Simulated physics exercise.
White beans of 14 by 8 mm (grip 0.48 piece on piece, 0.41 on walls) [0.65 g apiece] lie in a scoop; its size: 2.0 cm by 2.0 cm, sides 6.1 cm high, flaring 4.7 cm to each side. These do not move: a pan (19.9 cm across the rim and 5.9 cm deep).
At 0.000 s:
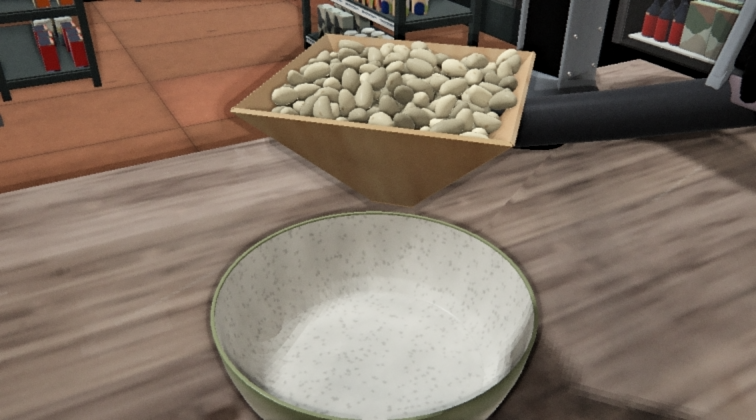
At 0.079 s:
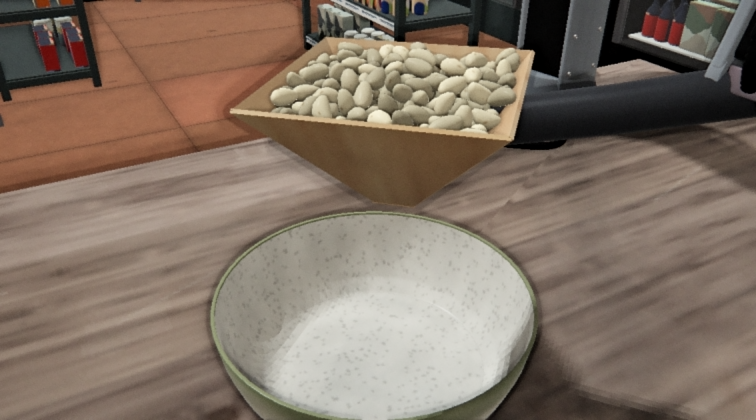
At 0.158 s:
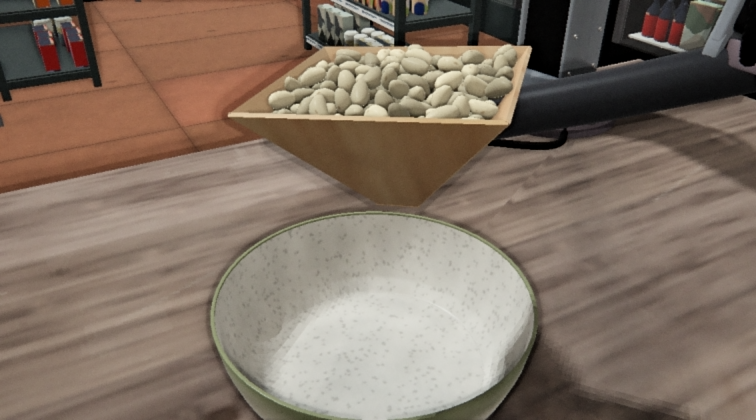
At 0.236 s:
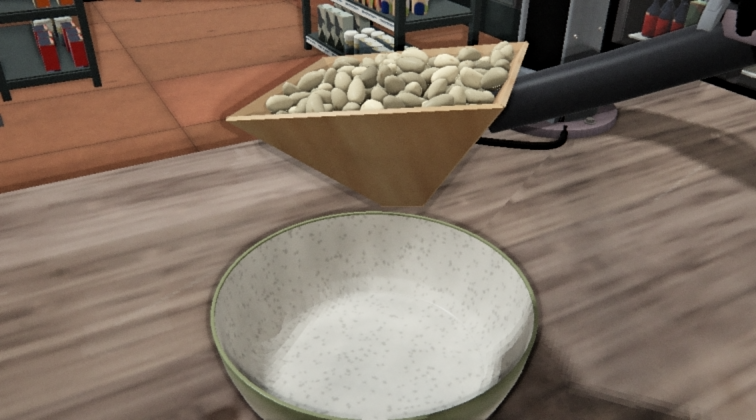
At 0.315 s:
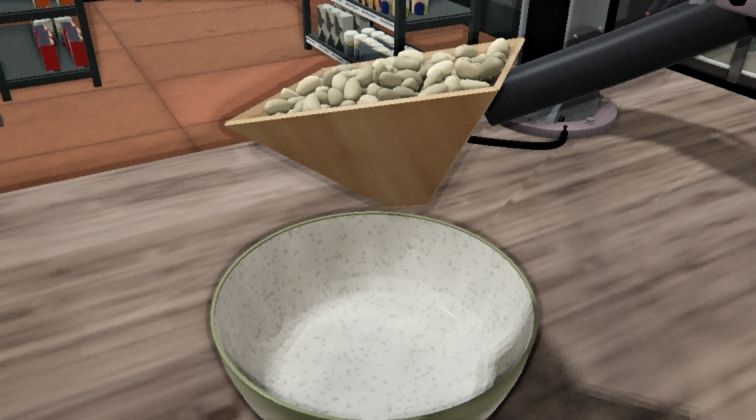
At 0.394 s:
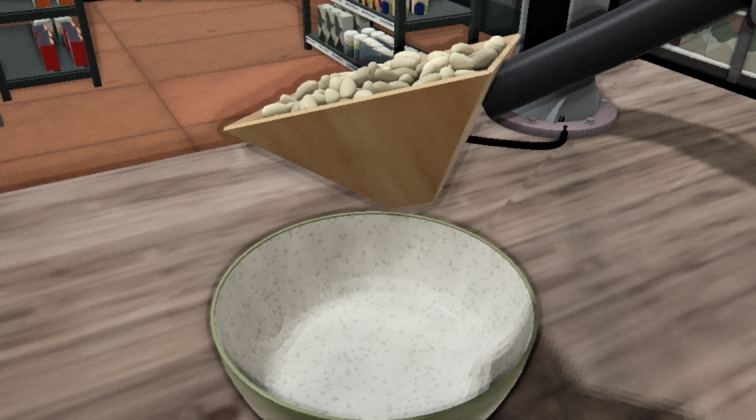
A wooden scoop heaped with white beans tilted steadily to one side above a speckled, green-rimmed bowl on a wooden counter, as the dark arm behind it swung upward; the beans stayed in the scoop.
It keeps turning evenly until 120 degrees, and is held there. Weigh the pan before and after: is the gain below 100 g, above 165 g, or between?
Load: High.
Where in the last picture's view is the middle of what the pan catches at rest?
At about (338, 327).
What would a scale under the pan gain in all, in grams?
Some 210 g.
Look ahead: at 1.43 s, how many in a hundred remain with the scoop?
Some 20 per cent of the load.
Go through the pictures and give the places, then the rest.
Scoop at (368, 135); tilt 0 degrees; top of the load at (404, 54); pan at (375, 294), in the first frame.
Scoop at (367, 134); tilt 2 degrees; top of the load at (403, 55), in the second frame.
Scoop at (364, 129); tilt 6 degrees; low side back; top of the load at (418, 58), in the third frame.
Scoop at (361, 124); tilt 11 degrees; low side back; top of the load at (416, 58), in the fourth frame.
Scoop at (357, 119); tilt 15 degrees; low side back; top of the load at (413, 59), in the fifth frame.
Scoop at (354, 115); tilt 20 degrees; low side back; top of the load at (494, 55); pan at (375, 294). It turns about 60 degrees a second, in the sixth frame.
After 0.96 s, tilt 54 degrees; 1 g in the pan, scoop holds 95 %.
After 1.43 s, tilt 82 degrees; 145 g in the pan, scoop holds 20 %.
After 1.86 s, tilt 108 degrees; 207 g in the pan, scoop holds 0 %.
Then, at 2.27 s, tilt 120 degrees; 207 g in the pan, scoop holds 0 %.
By 2.5 s all is still; 207 g in the pan, scoop holds 0 %.
